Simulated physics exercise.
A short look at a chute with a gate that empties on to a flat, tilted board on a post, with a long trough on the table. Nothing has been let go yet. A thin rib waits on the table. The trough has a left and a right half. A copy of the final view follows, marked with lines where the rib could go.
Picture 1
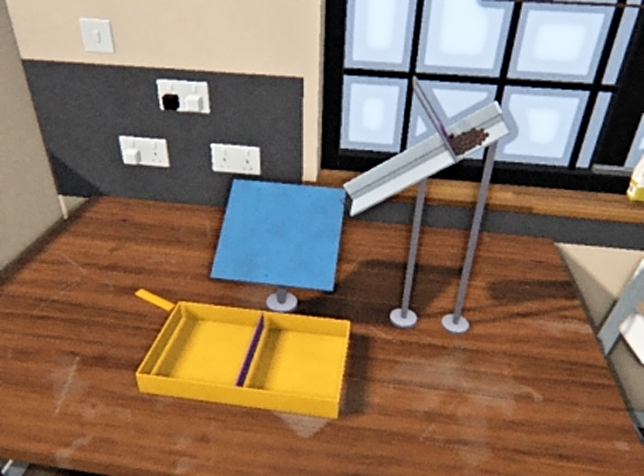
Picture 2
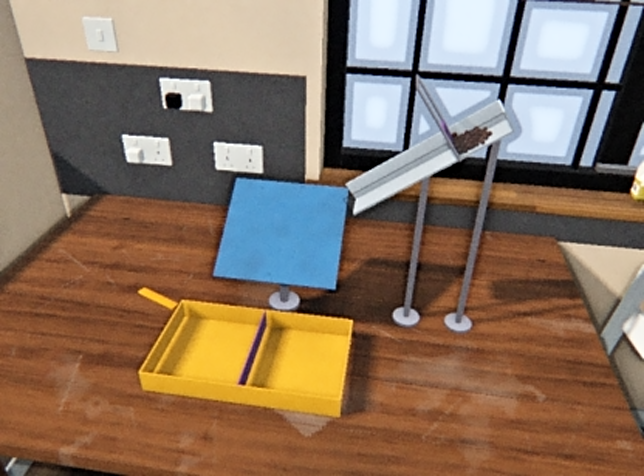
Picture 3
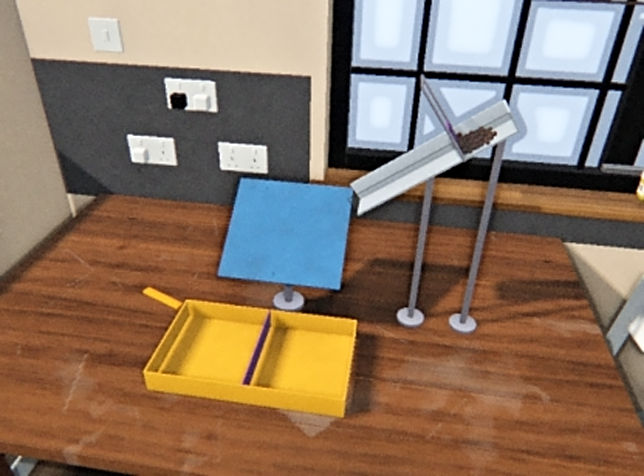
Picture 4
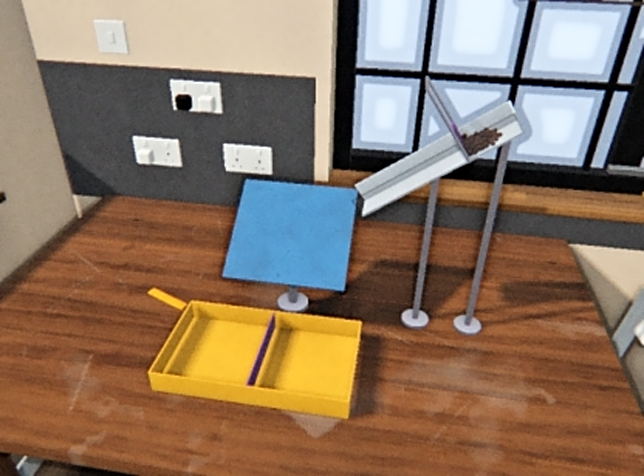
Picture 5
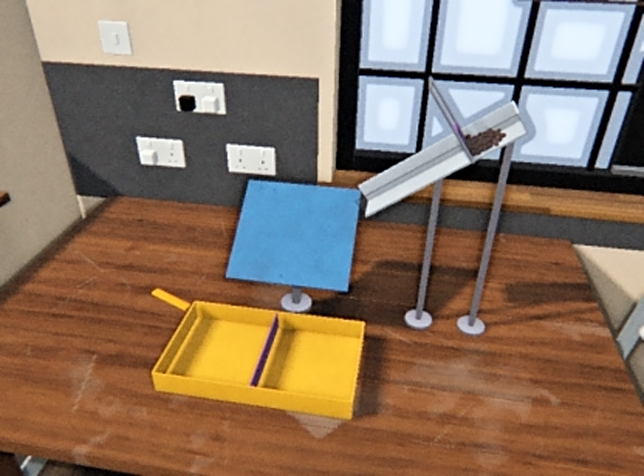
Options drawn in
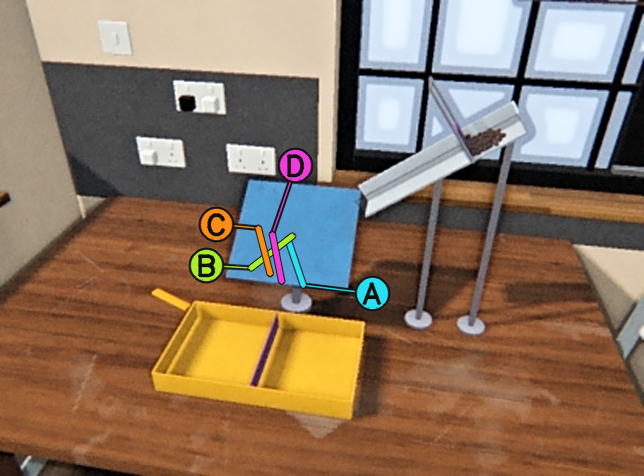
A wooden table held a yellow two-part trough, a tilted blue board and a raised chute with small brown balls behind its gate; nothing on it moved while the view drifted slightly.
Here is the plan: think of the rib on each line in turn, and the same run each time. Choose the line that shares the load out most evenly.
Choose C.
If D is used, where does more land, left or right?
The right half.
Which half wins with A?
Right.
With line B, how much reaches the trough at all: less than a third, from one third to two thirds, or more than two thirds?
It is from one third to two thirds.
On the marked copy, line A from (287, 239) to (303, 285); line B from (292, 236) to (251, 268); line C from (258, 228) to (270, 273); line D from (272, 234) to (281, 281).
With A, of what is caught, a small part in the left half, most in the right.
With B, of what is caught, most in the left half, a small part in the right.
With C, of what is caught, about a third in the left half, about two thirds in the right.
With D, of what is caught, a small part in the left half, most in the right.
